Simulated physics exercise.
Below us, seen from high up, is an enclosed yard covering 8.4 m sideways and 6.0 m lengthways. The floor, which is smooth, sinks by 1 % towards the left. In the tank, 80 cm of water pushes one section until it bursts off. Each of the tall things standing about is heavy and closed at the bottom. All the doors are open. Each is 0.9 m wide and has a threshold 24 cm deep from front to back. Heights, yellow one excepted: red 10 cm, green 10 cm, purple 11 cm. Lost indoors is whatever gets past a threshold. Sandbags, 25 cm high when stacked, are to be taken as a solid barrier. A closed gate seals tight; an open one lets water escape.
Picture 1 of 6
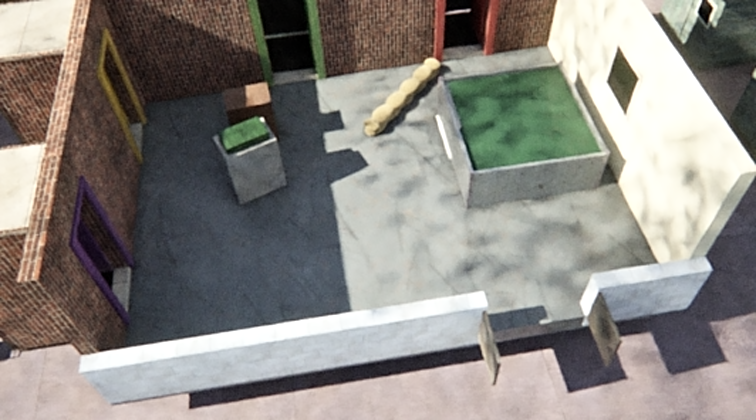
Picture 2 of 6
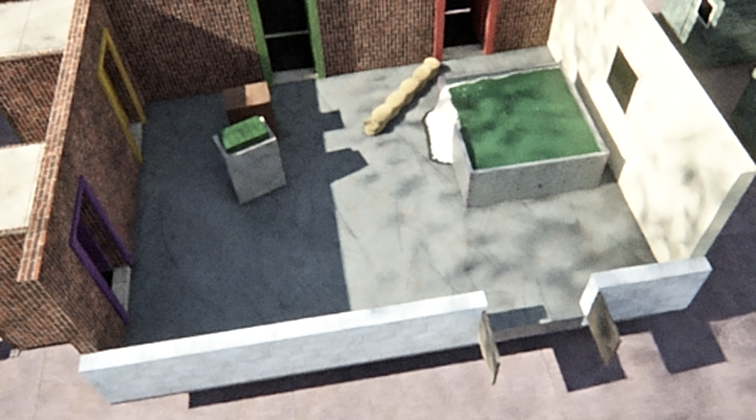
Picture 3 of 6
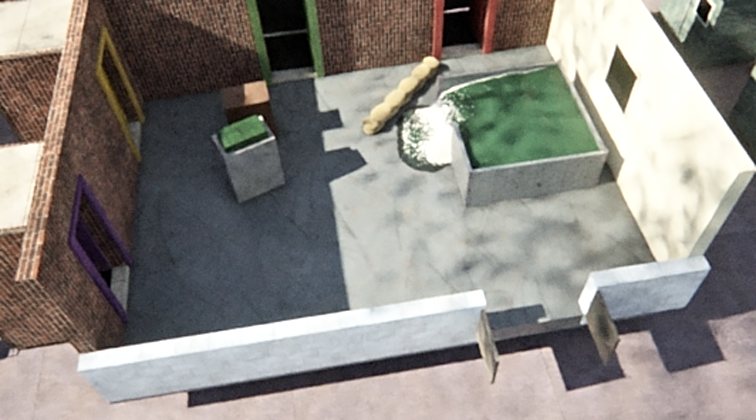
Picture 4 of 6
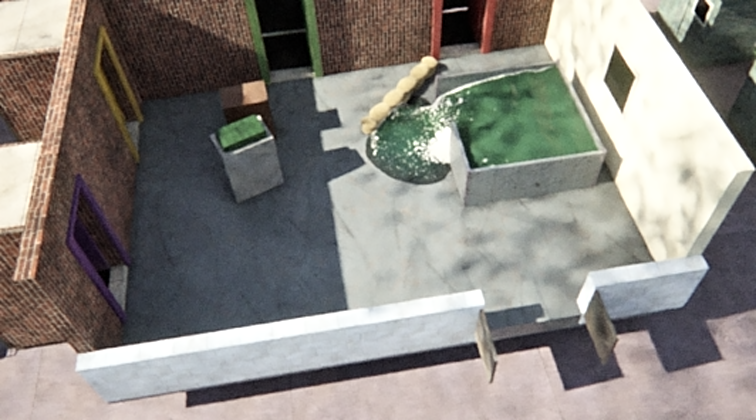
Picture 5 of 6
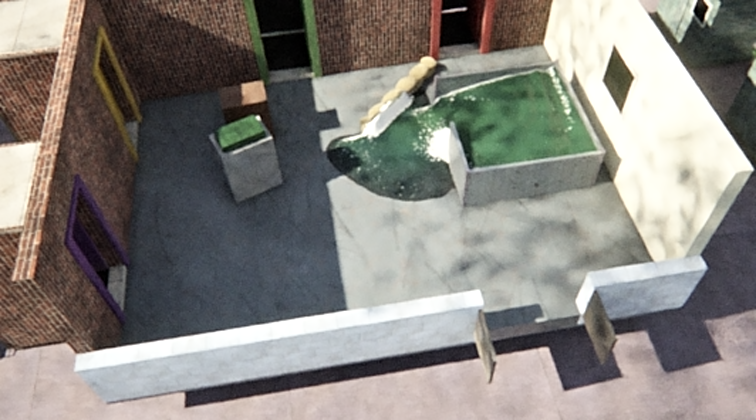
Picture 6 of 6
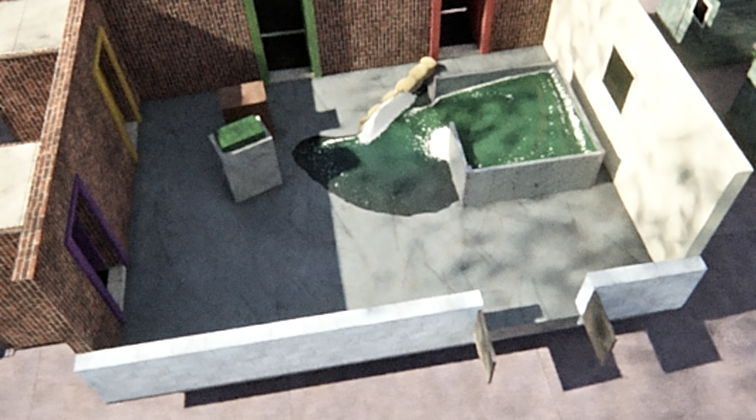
In a walled brick yard with open coloured doors, green water burst from the left side of a raised tank, then spread leftward across the grey floor in a widening pool, surging against a knobbly tan barrier.
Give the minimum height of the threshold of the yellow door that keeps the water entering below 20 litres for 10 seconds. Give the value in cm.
Minimum height: About 11.5 cm.
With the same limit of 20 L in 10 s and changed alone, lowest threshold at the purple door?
At the purple door it takes roughly 19 centimetres.
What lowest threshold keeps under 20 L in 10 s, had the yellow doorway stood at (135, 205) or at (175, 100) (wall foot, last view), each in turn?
About 13.0 cm for the first and 11.0 cm for the second.
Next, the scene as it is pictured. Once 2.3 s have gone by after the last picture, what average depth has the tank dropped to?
Around 38 centimetres.
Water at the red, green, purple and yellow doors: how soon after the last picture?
Front arrival: Red 0.9 seconds, green 1.1 seconds, purple 1.3 seconds, yellow 1.3 seconds.
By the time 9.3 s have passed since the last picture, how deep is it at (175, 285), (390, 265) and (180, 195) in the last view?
Depths in order: 10 / 7 / 9 cm.
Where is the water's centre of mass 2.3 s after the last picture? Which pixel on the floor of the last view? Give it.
Near (400, 164).
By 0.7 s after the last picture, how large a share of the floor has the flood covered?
Close to 25 per cent is wet.
Then, 0.7 s after the last picture water covers 25 % of the floor, deepest (57 cm) near (391, 118); it has not reached the yellow door.
Then, 2.3 s after the last picture water covers 65 % of the floor, deepest (44 cm) near (119, 366); 9 cm at the yellow door, 0 litres in over its 9 cm threshold.
Then, 9.3 s after the last picture water covers 95 % of the floor, deepest (15 cm) near (118, 378); 14 cm at the yellow door, 53 litres in over its 9 cm threshold.
At the yellow door as built, the water peaked near 16 cm, 3.3 s after the last picture.
Run again over the same 10 s with other heights there, 39 litres in over 10 cm, 11 litres over 13 cm. The limit of 20 litres is kept from about 11.5 cm up.
